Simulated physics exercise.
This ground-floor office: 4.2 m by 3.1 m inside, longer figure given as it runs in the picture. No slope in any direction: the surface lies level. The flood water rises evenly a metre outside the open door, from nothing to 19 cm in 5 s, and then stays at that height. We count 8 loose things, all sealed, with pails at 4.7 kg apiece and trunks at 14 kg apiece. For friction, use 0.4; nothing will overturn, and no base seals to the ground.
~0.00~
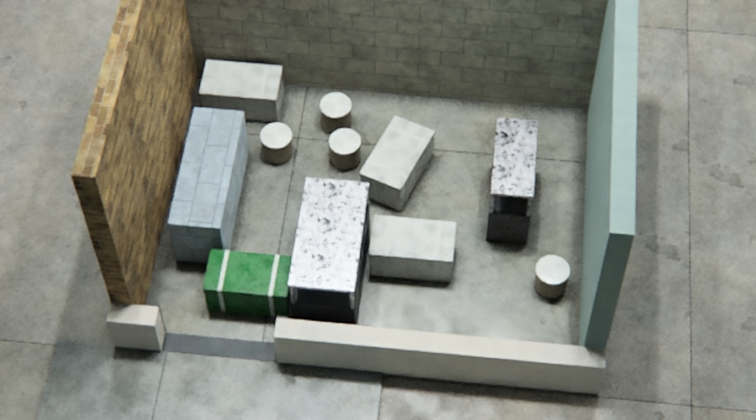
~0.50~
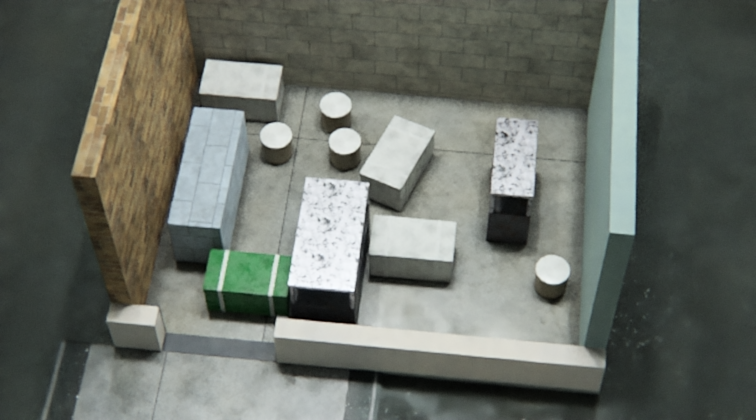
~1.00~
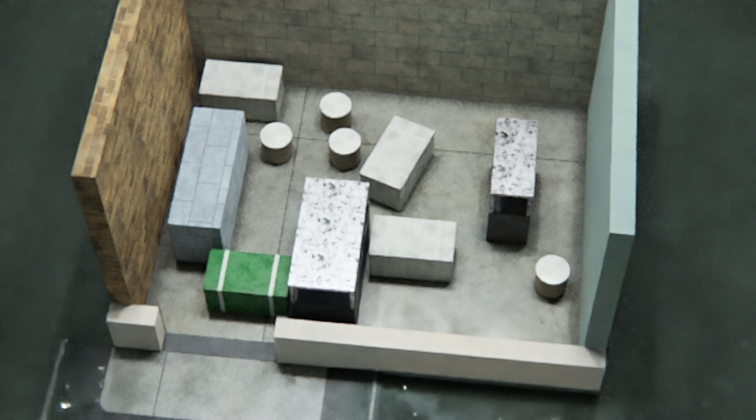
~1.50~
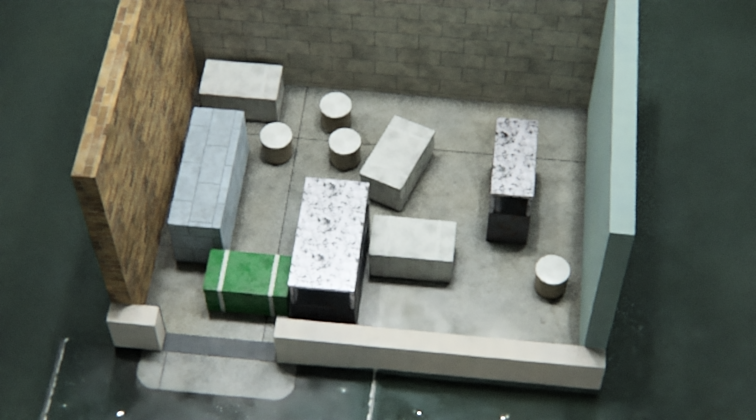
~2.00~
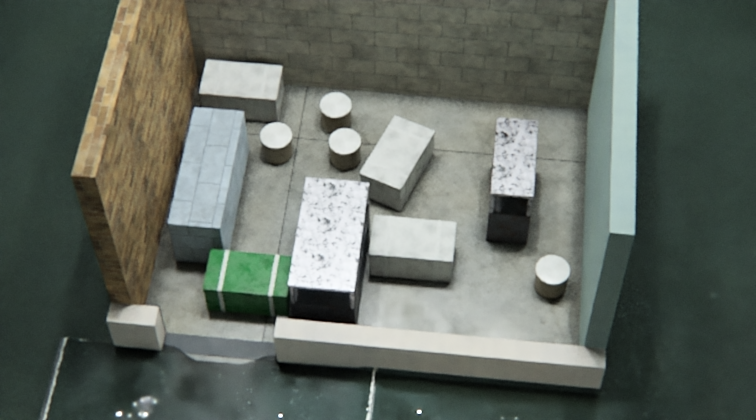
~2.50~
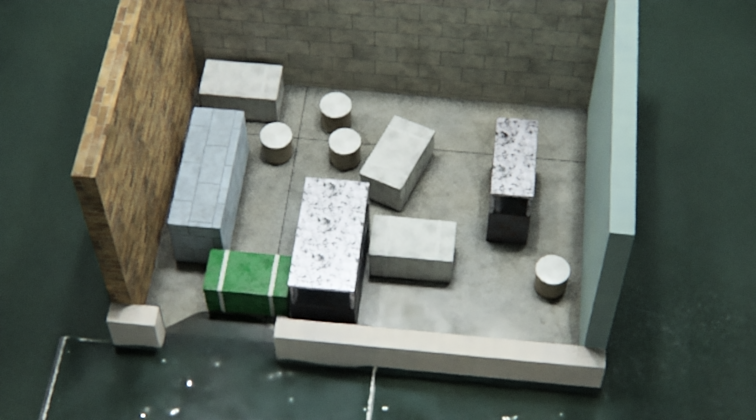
The clip shows a walled room seen from above, holding a green trunk, pale blocks and round pails, while dark water spreads over the ground outside and reaches the doorway at lower left; none of the objects move.
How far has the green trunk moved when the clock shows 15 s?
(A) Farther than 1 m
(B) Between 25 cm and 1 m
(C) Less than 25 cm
The answer is A.
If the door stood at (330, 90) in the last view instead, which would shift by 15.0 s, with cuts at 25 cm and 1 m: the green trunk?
I'd expect the green trunk to shift slightly.
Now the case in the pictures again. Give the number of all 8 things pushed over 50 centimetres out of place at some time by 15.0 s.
I make that 8.
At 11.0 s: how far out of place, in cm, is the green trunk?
About 200 cm by then.
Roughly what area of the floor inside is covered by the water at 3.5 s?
Somewhere about 1.0 m2, give or take.
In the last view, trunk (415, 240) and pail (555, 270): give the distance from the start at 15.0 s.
Respectively 40 and 80 cm.
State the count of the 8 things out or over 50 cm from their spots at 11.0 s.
That would be 5.
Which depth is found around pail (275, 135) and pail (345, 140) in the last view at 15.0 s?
10 and 14 cm.
After 3.5 s the green trunk is near (252, 263), 0.1 m from its start, aground; 0 afloat.
After 6.8 s the green trunk is near (290, 114), 1.9 m from its start, afloat; 4 afloat.
After 11.0 s the green trunk is near (409, 185), 1.8 m from its start, afloat; 5 afloat.
After 15.0 s the green trunk is near (358, 142), 1.8 m from its start, afloat; 8 afloat.
